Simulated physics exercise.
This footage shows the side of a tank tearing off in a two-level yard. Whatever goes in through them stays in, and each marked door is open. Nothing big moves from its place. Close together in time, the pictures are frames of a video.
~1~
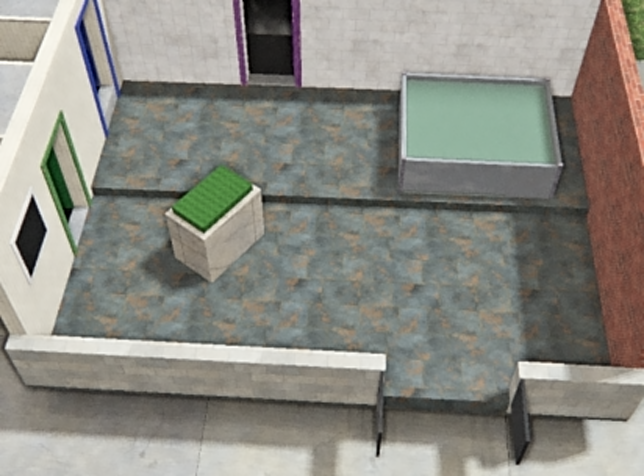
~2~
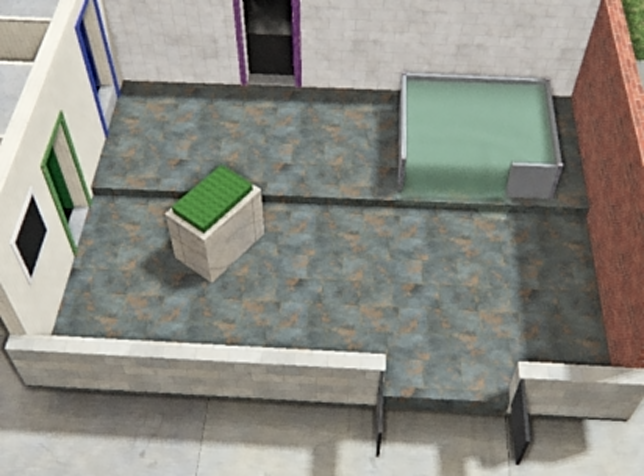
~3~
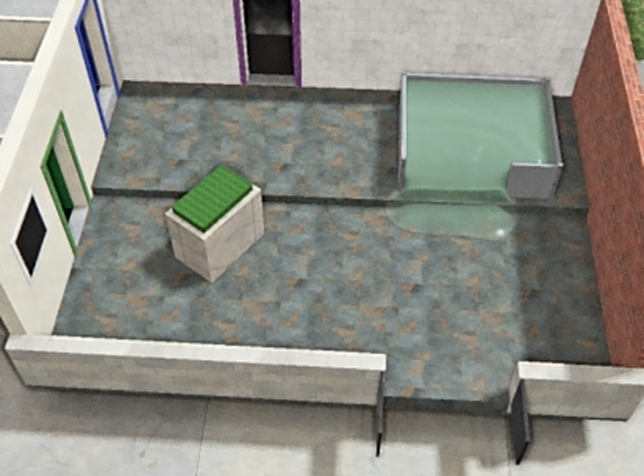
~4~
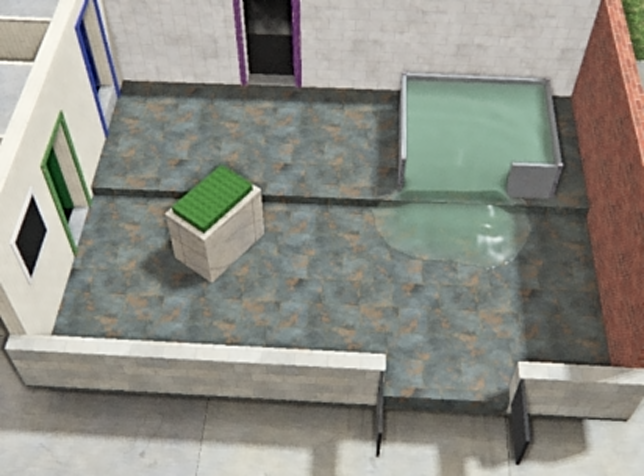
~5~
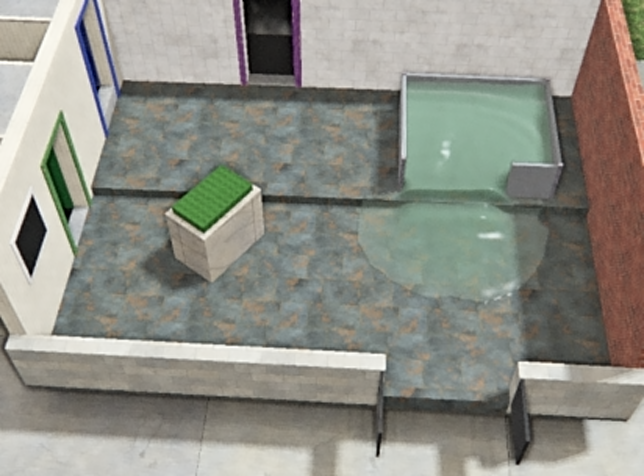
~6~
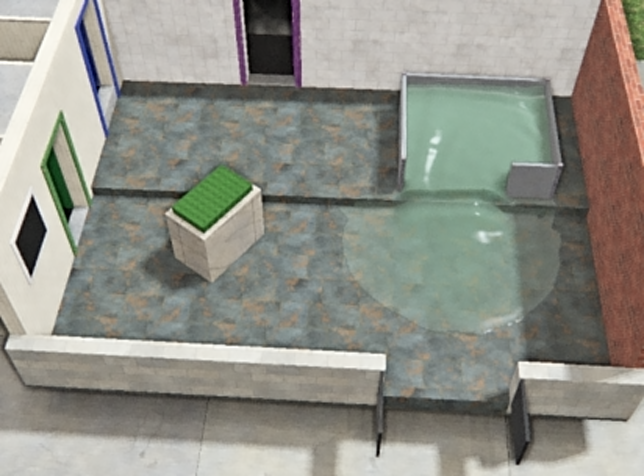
Pale green water pours from the tank's opened front and spreads across the yard's lower level.
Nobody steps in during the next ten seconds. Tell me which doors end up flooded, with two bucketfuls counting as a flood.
The green door counts as over; the blue door counts as not over; the purple door counts as not over.
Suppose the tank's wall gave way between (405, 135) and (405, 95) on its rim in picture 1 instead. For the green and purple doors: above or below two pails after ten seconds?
I'd expect the green door to exceed it and the purple door to exceed it.
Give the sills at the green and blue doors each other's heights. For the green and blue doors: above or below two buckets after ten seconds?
As I see it, green remains within bounds and blue remains within bounds.
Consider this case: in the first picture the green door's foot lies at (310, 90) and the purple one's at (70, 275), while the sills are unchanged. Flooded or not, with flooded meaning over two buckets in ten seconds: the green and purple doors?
Well, the green door comes up short, but the purple door tops the limit.
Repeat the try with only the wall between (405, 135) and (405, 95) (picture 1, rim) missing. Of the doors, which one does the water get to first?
Go with the door marked purple.
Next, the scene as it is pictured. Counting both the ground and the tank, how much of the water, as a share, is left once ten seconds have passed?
My figure: Some 50 per cent.
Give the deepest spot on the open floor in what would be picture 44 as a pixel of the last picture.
Look near (89, 211).
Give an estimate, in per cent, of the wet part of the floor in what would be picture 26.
About 45 per cent.
A moment on, water covers 30 % of the floor; the green door not reached, the blue door not reached, the purple door not reached.
Next, water covers 35 % of the floor; the green door not reached, the blue door not reached, the purple door not reached.
Then, water covers 45 % of the floor; the green door not reached, the blue door not reached, the purple door not reached.
Later, water covers 55 % of the floor; the green door under two buckets in, the blue door not reached, the purple door not reached.
In the end, water covers 60 % of the floor; the green door far over two buckets in, the blue door not reached, the purple door not reached.
